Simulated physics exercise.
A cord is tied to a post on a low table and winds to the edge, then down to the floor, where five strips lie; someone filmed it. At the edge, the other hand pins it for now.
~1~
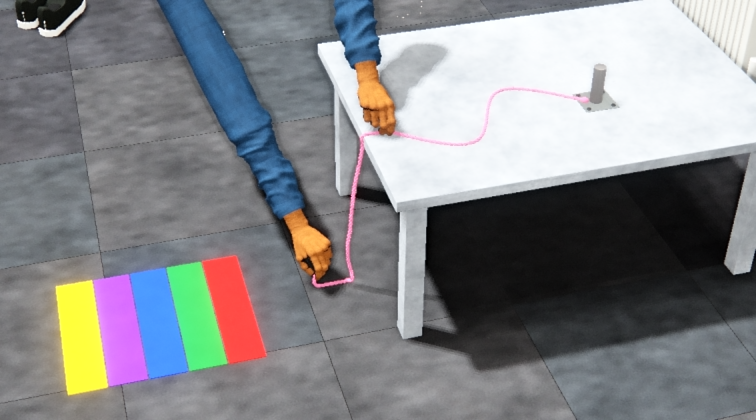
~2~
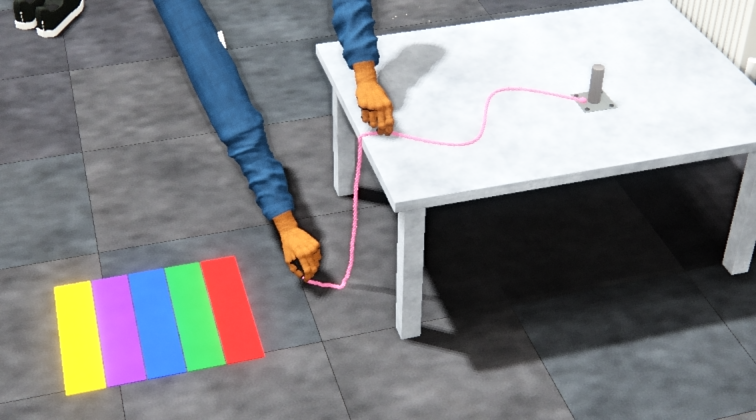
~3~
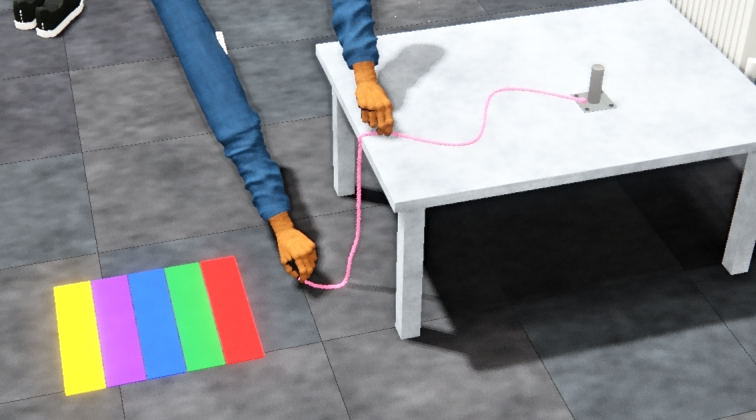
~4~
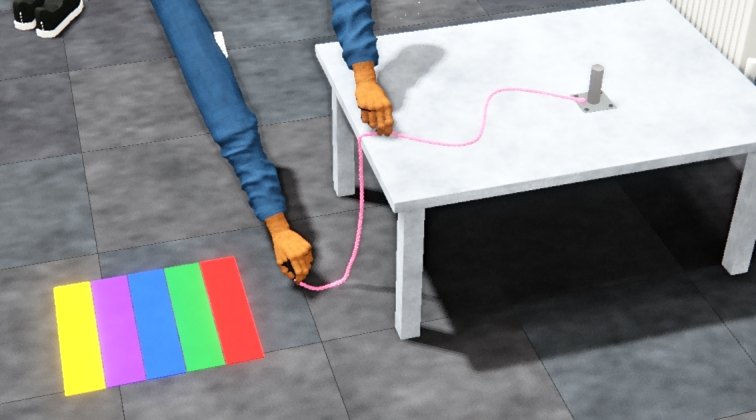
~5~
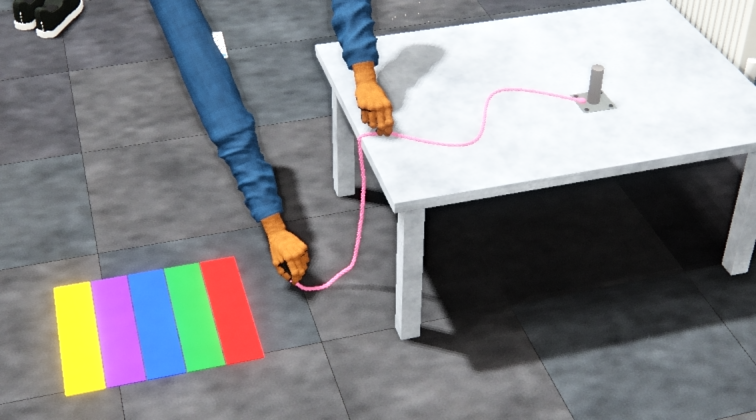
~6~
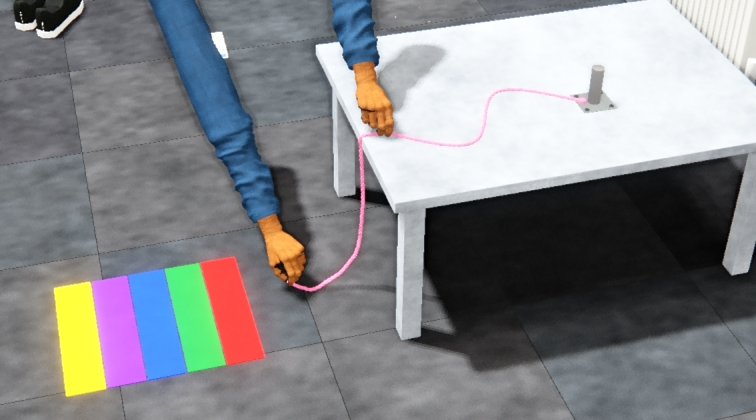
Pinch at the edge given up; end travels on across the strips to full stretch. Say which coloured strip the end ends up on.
It ends up on the purple strip.
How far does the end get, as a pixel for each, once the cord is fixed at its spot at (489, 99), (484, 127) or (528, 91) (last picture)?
In order of the tries: About (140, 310), about (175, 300), about (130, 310).
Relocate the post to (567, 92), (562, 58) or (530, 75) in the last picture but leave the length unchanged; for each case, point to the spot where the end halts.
Places per try: (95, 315); (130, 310); (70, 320).
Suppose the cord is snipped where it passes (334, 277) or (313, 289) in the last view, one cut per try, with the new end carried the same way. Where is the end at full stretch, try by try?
In order, around (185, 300) and (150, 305).
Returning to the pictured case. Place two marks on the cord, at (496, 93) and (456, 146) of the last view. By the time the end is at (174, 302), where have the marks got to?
One lands at (499, 118), the other at (387, 134).
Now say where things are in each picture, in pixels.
The first picture shows end (315, 276); red (242, 340); green (204, 348); blue (165, 355); purple (125, 363); yellow (85, 370).
The second picture shows end (304, 278); cord through (548, 93) (487, 106) (456, 145) (372, 134) (355, 198) (351, 264).
The third picture shows end (300, 278).
The fourth picture shows end (296, 279); cord through (547, 94) (486, 107) (456, 145) (371, 134) (362, 196) (351, 263).
The fifth picture shows end (292, 280).
The sixth picture shows end (288, 281); cord through (548, 94) (487, 107) (456, 145) (372, 135) (363, 197) (349, 262).
Early on, end near (174, 302); over green.
Midway, end near (137, 309); over blue.
At the end of the slack, end near (114, 313); over purple. It gets as far as the purple strip.
